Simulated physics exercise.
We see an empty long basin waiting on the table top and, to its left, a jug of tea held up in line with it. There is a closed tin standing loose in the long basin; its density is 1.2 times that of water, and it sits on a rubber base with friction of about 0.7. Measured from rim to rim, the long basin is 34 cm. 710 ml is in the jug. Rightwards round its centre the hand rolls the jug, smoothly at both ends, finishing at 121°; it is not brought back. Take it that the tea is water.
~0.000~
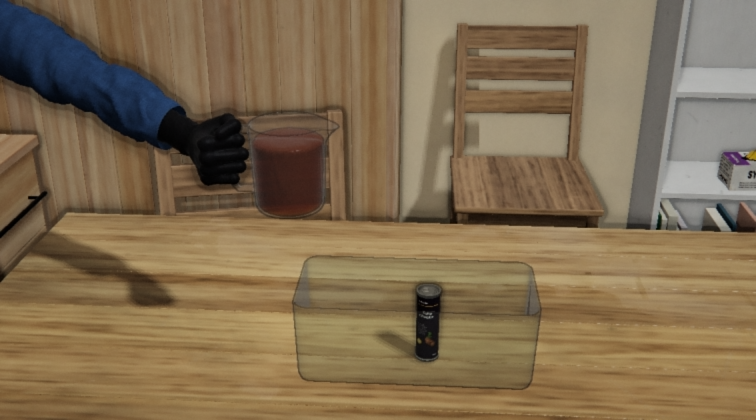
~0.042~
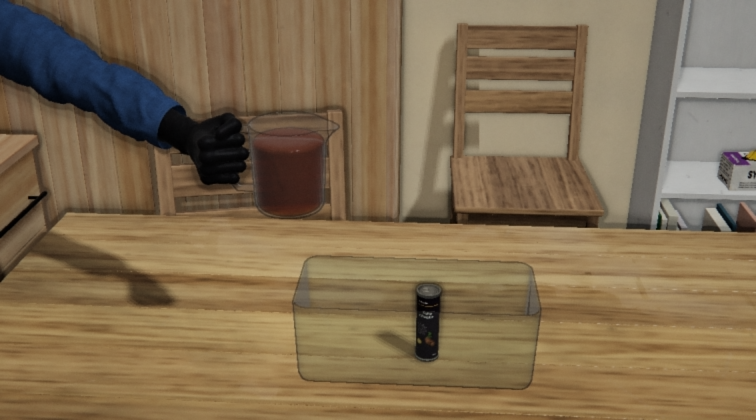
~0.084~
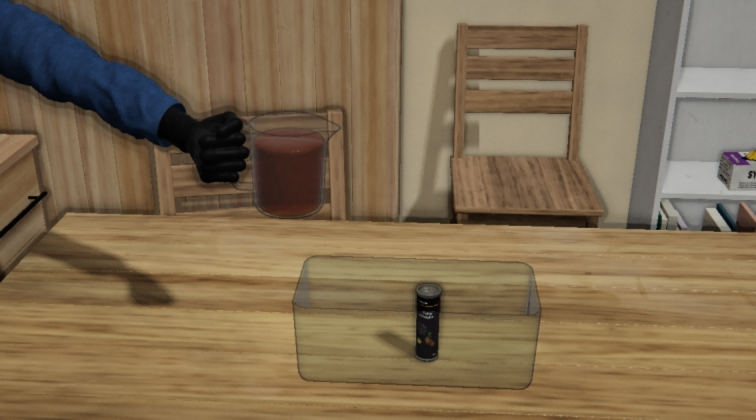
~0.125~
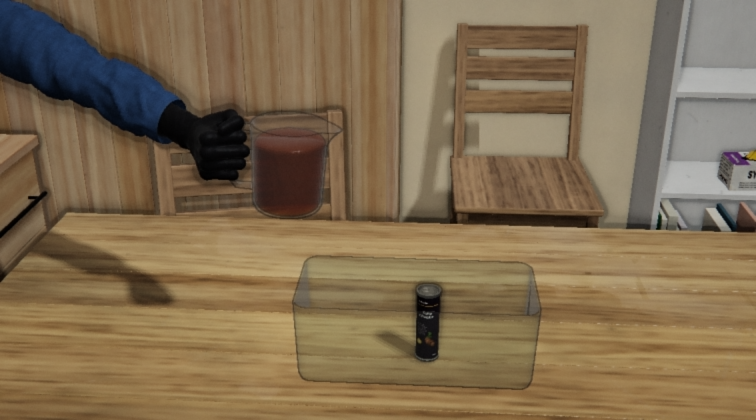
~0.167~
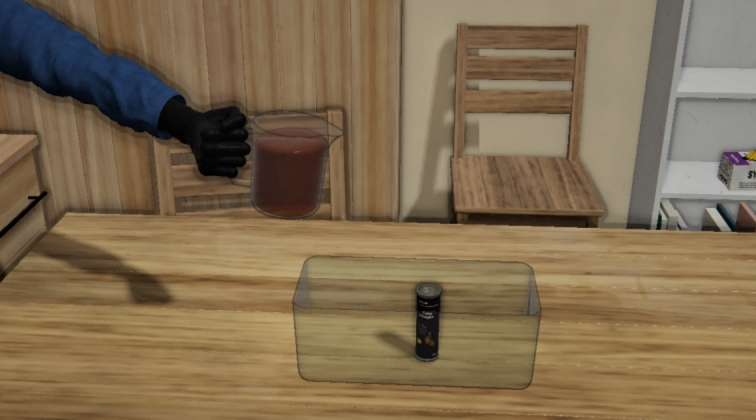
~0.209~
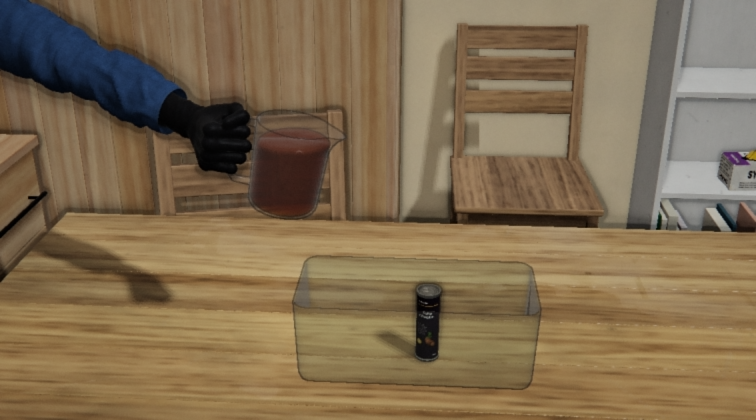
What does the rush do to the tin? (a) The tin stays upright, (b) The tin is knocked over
Option a: The tin stays upright.
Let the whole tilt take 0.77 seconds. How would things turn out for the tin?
Outcome - the tin remains standing.
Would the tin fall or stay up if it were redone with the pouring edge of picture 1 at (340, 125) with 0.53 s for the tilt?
It does not tip.
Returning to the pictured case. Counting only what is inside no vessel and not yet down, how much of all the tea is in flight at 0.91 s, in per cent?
Close to 22 per cent.
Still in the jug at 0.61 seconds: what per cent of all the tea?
76 %.
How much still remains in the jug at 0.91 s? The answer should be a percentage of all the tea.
What remains is about 14 percent of it all.
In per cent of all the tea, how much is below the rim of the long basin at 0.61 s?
4 %, more or less.
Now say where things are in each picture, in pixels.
Tilt 0°; pouring edge (339, 126); surface from (253, 136) to (325, 138); the long basin's rim runs from (300, 281) to (536, 289); the tin's top is at (429, 293), in the first picture.
Tilt 0°; pouring edge (340, 126); surface from (253, 137) to (325, 138), in the second picture.
Tilt 2°; pouring edge (341, 127); surface from (254, 136) to (325, 139), in the third picture.
Tilt 4°; pouring edge (342, 130); surface from (255, 136) to (327, 139), in the fourth picture.
Tilt 7°; pouring edge (344, 133); surface from (256, 137) to (329, 139), in the fifth picture.
Tilt 11°; pouring edge (347, 136); surface from (258, 137) to (332, 140), in the sixth picture.
Then, 0.61 s in, the tilt is 75° and 77 per cent is still to pour; the tin stands where it began.
Then, 0.91 s in, the tilt is 115° and 14 per cent is still to pour; the tin stands where it began.
Then, 1.22 s in, the tilt is 121° and 0 per cent is still to pour; the tin stands where it began.
Then, 1.56 s in, the tilt is 121° and 0 per cent is still to pour; the tin stands where it began.
Finally, the tin stands where it began.
